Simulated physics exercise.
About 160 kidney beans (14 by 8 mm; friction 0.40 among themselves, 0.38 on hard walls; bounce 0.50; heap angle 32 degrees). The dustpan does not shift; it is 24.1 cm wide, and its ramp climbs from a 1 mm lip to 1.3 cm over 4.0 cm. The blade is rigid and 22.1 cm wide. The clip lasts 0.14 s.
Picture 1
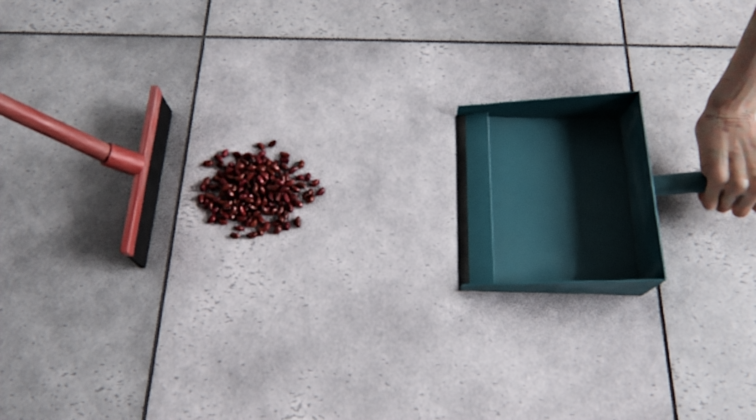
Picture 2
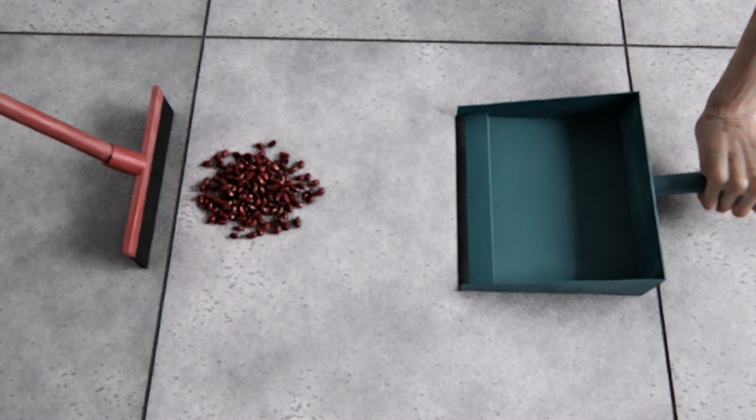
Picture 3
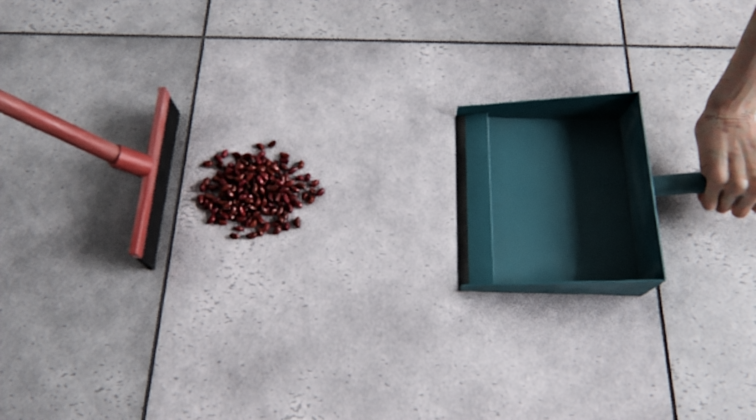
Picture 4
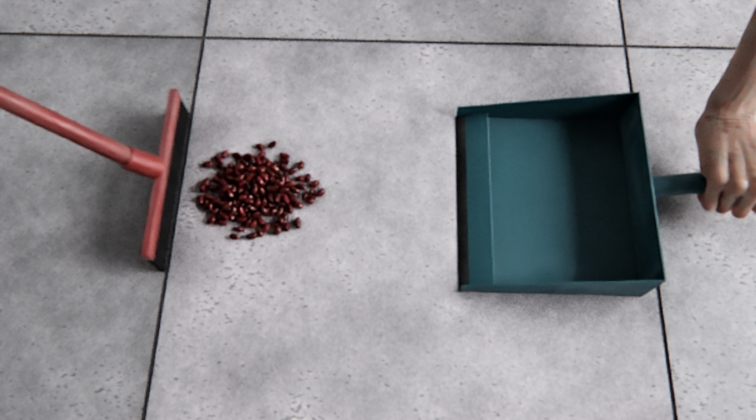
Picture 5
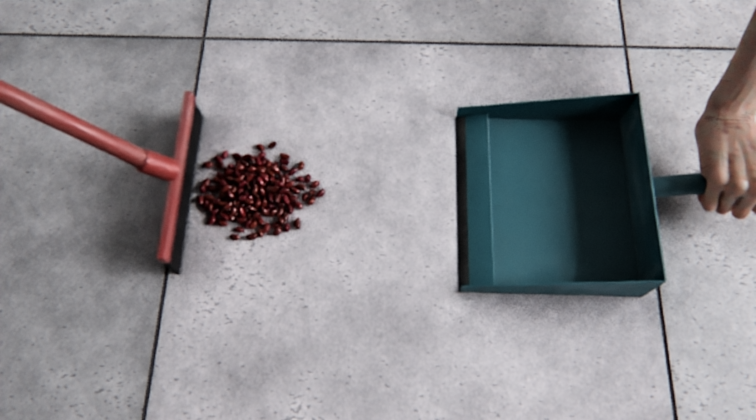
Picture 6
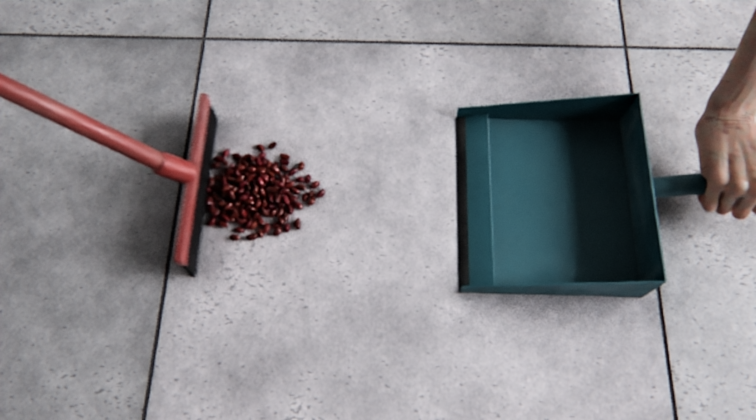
The footage shows a red squeegee-like tool with a black blade moving slowly right across gray tiles until it presses into the left edge of a pile of dark red beans, while a hand holds a teal dustpan still.
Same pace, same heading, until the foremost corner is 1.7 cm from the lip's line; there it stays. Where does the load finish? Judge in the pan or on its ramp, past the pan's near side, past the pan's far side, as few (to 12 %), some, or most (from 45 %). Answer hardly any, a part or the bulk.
Pan the bulk, near side hardly any, far side hardly any.
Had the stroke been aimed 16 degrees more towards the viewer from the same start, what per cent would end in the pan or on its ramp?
Then about 30 per cent.
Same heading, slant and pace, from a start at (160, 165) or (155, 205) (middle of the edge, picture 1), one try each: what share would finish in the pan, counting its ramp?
Some 60 and 50 per cent.
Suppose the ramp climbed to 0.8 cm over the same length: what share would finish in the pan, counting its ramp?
In that case some 60 per cent.
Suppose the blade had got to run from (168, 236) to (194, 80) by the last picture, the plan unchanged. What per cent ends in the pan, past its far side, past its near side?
Pan 5, far 30, near 5.
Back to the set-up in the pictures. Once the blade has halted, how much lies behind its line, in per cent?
About 5 per cent.
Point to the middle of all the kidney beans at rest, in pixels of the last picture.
Around (467, 214).
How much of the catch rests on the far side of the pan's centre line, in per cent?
Some 30 per cent.
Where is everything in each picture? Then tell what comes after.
The first picture shows blade from (128, 252) to (157, 93), moved 0.0 cm, 0 of the pieces shifted so far; middle of the pieces at (253, 191); pan at (560, 201).
The second picture shows blade from (130, 252) to (159, 93), moved 0.3 cm, 0 of the pieces shifted so far; middle of the pieces at (253, 191).
The third picture shows blade from (137, 254) to (165, 94), moved 1.1 cm, 0 of the pieces shifted so far; middle of the pieces at (253, 191).
The fourth picture shows blade from (148, 256) to (176, 96), moved 2.5 cm, 0 of the pieces shifted so far; middle of the pieces at (253, 192).
The fifth picture shows blade from (164, 259) to (190, 99), moved 4.4 cm, 0 of the pieces shifted so far; middle of the pieces at (253, 192).
The sixth picture shows blade from (181, 261) to (205, 101), moved 6.4 cm, 14 of the pieces shifted so far; middle of the pieces at (253, 193); pan at (559, 203).
Then, 0.22 s after the last picture, middle of the blade 17 cm from the lip; 0 % over the lip, far side 5 %, near side 0 %.
Then, 0.37 s after the last picture, middle of the blade 6 cm from the lip; 0 % over the lip, far side 5 %, near side 5 %.
Then, 0.64 s after the last picture, middle of the blade 2 cm from the lip; 55 % over the lip, far side 10 %, near side 5 %.
In the end, pan 50 %, near side 5 %, far side 10 %, in front of the lip or behind the blade 35 %.
